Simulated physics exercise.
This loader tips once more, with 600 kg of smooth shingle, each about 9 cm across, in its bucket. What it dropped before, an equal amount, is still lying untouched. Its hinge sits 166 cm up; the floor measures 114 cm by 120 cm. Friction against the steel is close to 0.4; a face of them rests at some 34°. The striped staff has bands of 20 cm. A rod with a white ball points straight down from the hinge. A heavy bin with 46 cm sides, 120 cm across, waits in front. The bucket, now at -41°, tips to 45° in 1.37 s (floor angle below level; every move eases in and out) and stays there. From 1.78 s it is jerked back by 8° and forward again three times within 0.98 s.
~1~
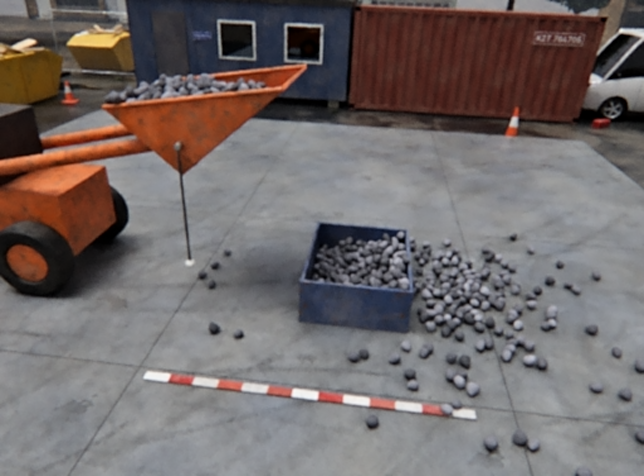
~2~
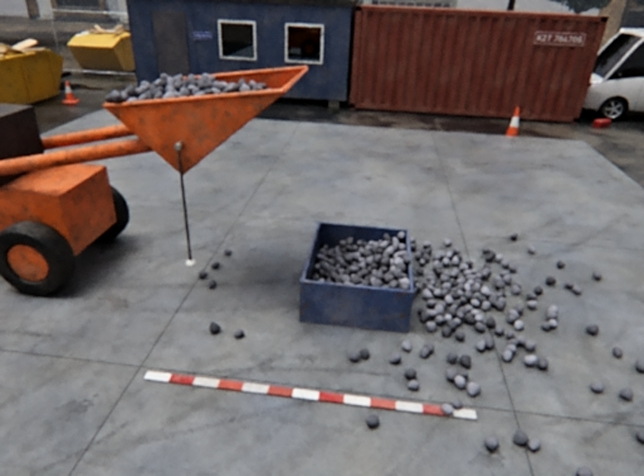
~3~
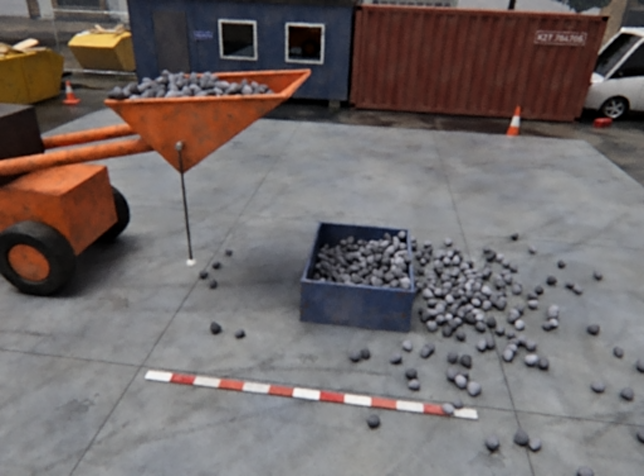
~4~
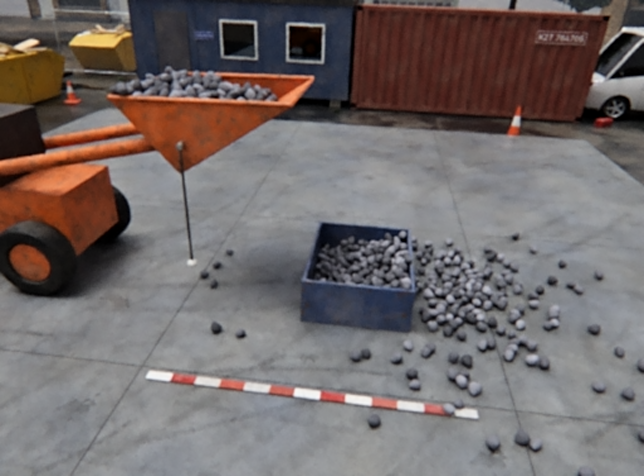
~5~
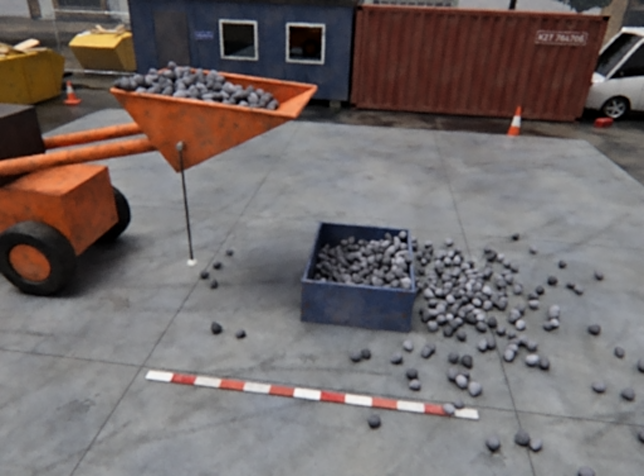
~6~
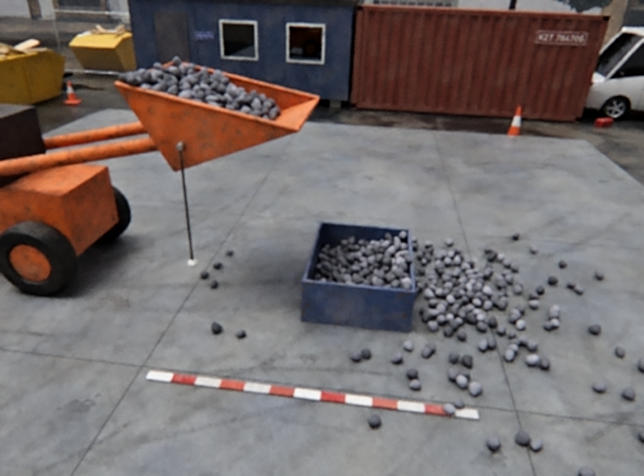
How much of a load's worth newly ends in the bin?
Roughly 33 per cent of a load more.
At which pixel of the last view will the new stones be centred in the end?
Near (301, 277).
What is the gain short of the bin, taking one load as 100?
About 60 per cent.
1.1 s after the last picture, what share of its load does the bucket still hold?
It holds some 35 per cent.
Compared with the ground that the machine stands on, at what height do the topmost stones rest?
Some 50 cm above that level.
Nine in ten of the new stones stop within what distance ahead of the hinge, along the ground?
Roughly 150 cm ahead of it.
Then, 0.6 s after the last picture the floor is at 32°; in per cent of one load, 99 in the bucket, 2 short of the bin, 70 in the bin, 30 beside or beyond the bin; the foremost stones are at (604, 312).
Then, 1.1 s after the last picture the floor is at 45°; in per cent of one load, 36 in the bucket, 54 short of the bin, 79 in the bin, 31 beside or beyond the bin; the foremost stones are at (604, 312).
Then, 2.8 s after the last picture the floor is at 45°; in per cent of one load, 0 in the bucket, 60 short of the bin, 103 in the bin, 37 beside or beyond the bin; the foremost stones are at (604, 312).
Then, 5.6 s after the last picture the floor is at 45°; in per cent of one load, 0 in the bucket, 60 short of the bin, 103 in the bin, 37 beside or beyond the bin; the foremost stones are at (604, 312). Net gain in the bin, 33.
